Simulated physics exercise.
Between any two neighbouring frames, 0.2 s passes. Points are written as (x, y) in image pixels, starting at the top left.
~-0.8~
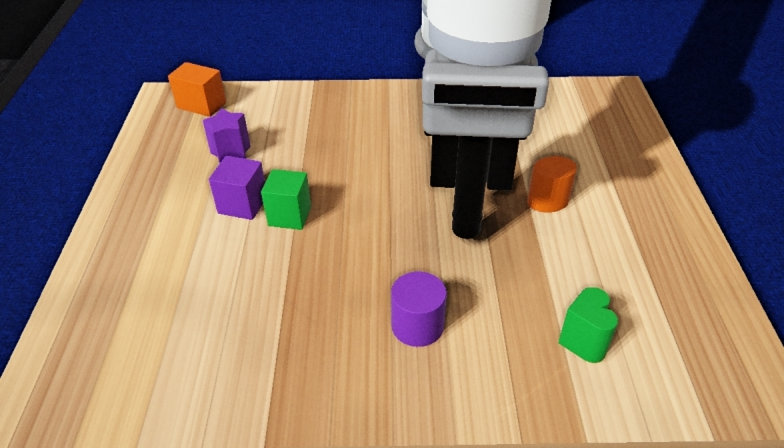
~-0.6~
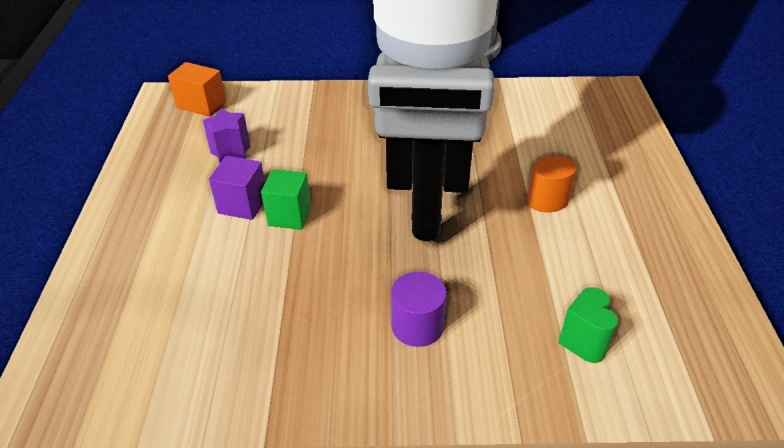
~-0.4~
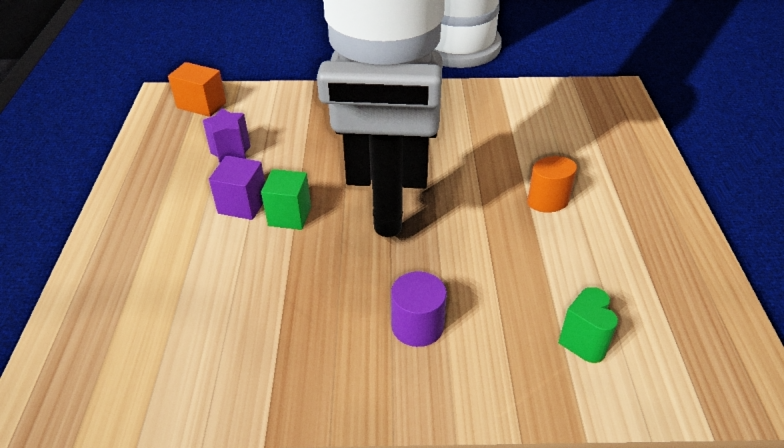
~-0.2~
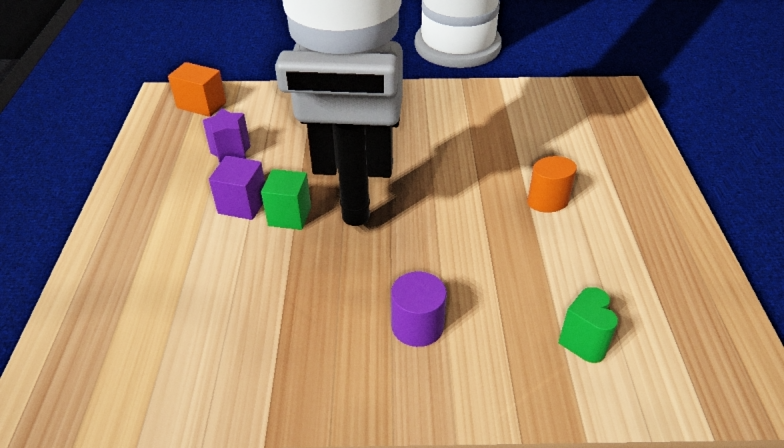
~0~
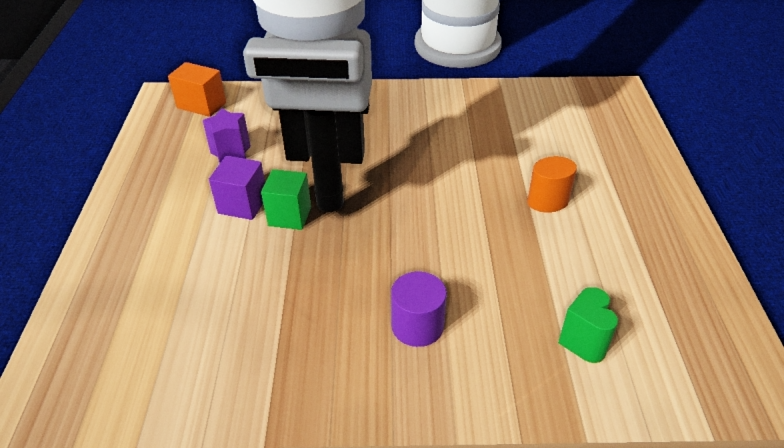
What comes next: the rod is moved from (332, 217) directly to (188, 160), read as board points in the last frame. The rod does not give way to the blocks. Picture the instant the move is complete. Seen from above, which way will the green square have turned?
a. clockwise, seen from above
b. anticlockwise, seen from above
I'll go with b - anticlockwise, seen from above.
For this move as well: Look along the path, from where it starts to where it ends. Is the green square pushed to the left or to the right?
That's a shift to the left.
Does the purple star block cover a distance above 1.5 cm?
No, I don't think so.
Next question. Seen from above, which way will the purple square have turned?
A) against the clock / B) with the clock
The one that fits is B, with the clock.
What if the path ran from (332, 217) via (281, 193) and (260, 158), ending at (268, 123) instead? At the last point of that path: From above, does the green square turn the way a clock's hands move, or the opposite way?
Verdict: Counterclockwise.
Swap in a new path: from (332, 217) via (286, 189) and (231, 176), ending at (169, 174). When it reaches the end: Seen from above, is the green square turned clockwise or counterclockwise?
Spin direction: Counter-clockwise.
The first path, step by step. One third of the way, rod (278, 184); purple square (215, 171), turned 20° clockwise; green square (252, 180), turned 65° anticlockwise.
Two thirds of the way, rod (229, 165); purple square (214, 171), turned 20° clockwise; green square (250, 180), turned 65° anticlockwise.
At the end, rod (185, 148); purple star block (220, 117), turned 30° clockwise; purple square (214, 171), turned 20° clockwise; green square (250, 180), turned 65° anticlockwise.
